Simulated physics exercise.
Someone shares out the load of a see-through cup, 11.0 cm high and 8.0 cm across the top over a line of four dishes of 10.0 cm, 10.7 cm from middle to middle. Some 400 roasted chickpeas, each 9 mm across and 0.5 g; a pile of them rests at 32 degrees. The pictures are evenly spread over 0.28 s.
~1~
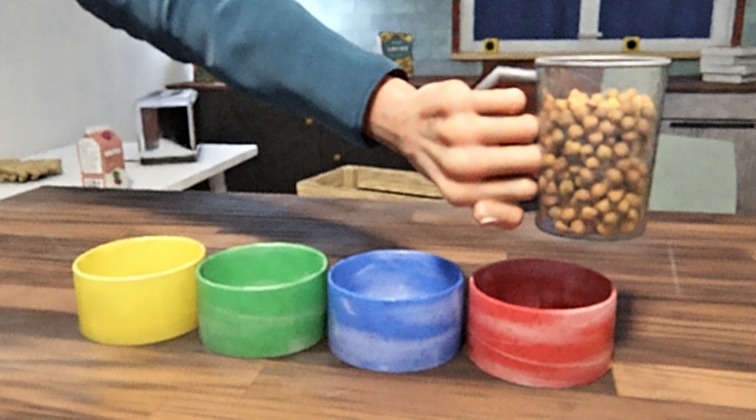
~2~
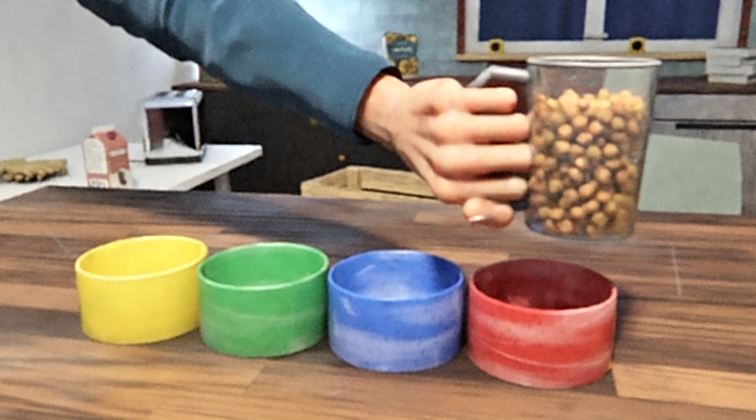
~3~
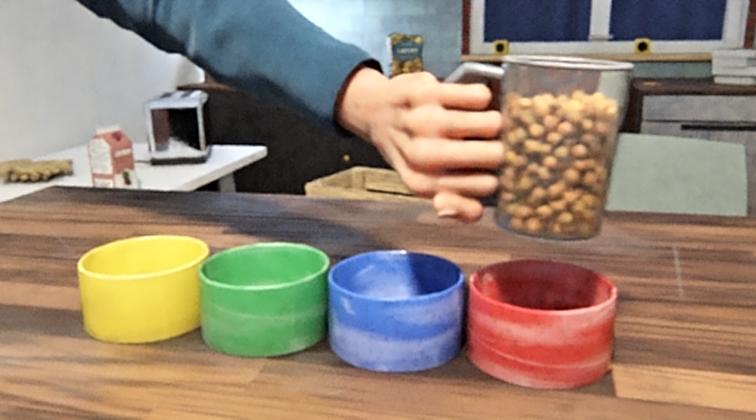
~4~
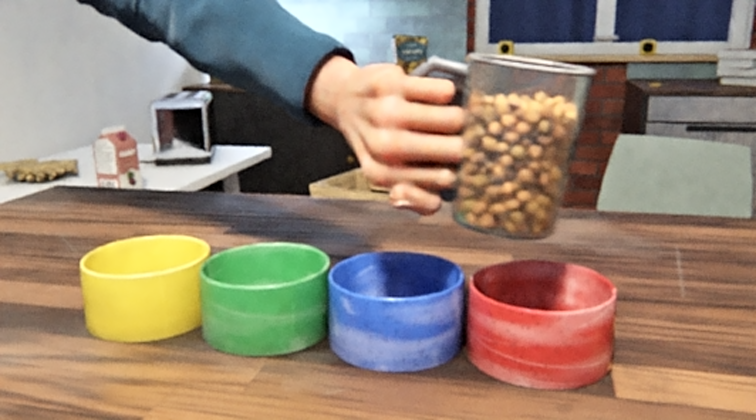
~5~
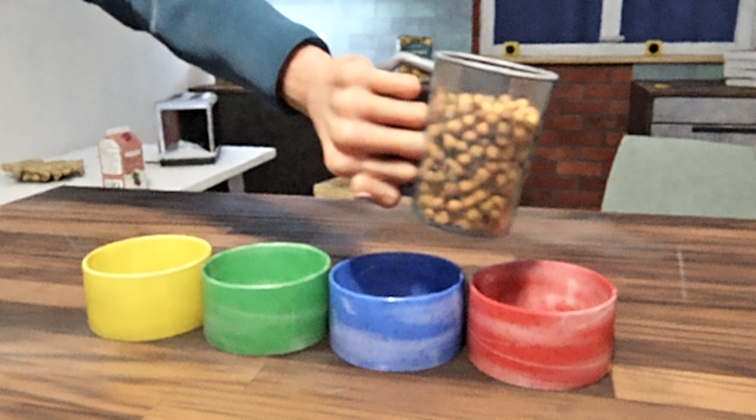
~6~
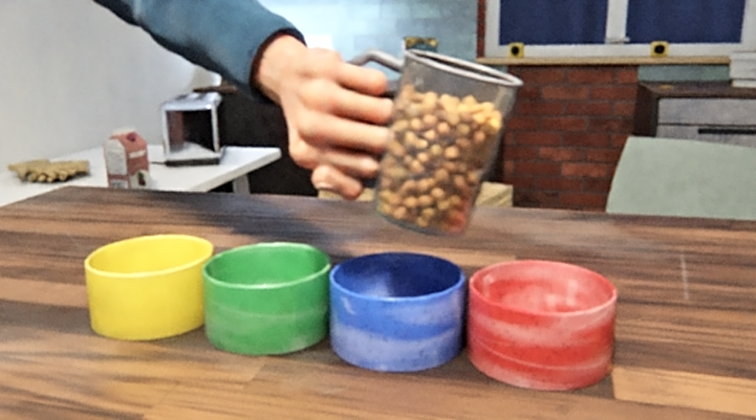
Above four coloured dishes, a hand moves a clear cup of chickpeas left, tilting it slightly.
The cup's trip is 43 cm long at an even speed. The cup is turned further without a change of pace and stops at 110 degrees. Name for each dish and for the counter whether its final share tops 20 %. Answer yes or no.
Red no, blue no, green no, yellow yes, counter no.
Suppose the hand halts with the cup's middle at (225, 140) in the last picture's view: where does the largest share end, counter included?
The winner: Green.
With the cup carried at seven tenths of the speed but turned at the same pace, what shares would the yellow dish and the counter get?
Then: Yellow 100; counter 0.
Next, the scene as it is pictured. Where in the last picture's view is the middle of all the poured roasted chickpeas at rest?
Near (153, 279).
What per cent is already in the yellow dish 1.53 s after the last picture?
About 40 per cent by then.
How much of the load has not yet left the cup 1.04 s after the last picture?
Roughly 100 per cent.
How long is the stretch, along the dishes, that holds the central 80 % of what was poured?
Roughly 6 cm.
Then, 0.62 s after the last picture, tilt 60 degrees; cup holds 100 %.
Then, 1.04 s after the last picture, tilt 90 degrees; cup holds 100 %.
Then, 1.53 s after the last picture, tilt 110 degrees; cup holds 55 %, yellow 40 %.
In the end, red 0 %, blue 0 %, green 0 %, yellow 100 %, counter 0 %.
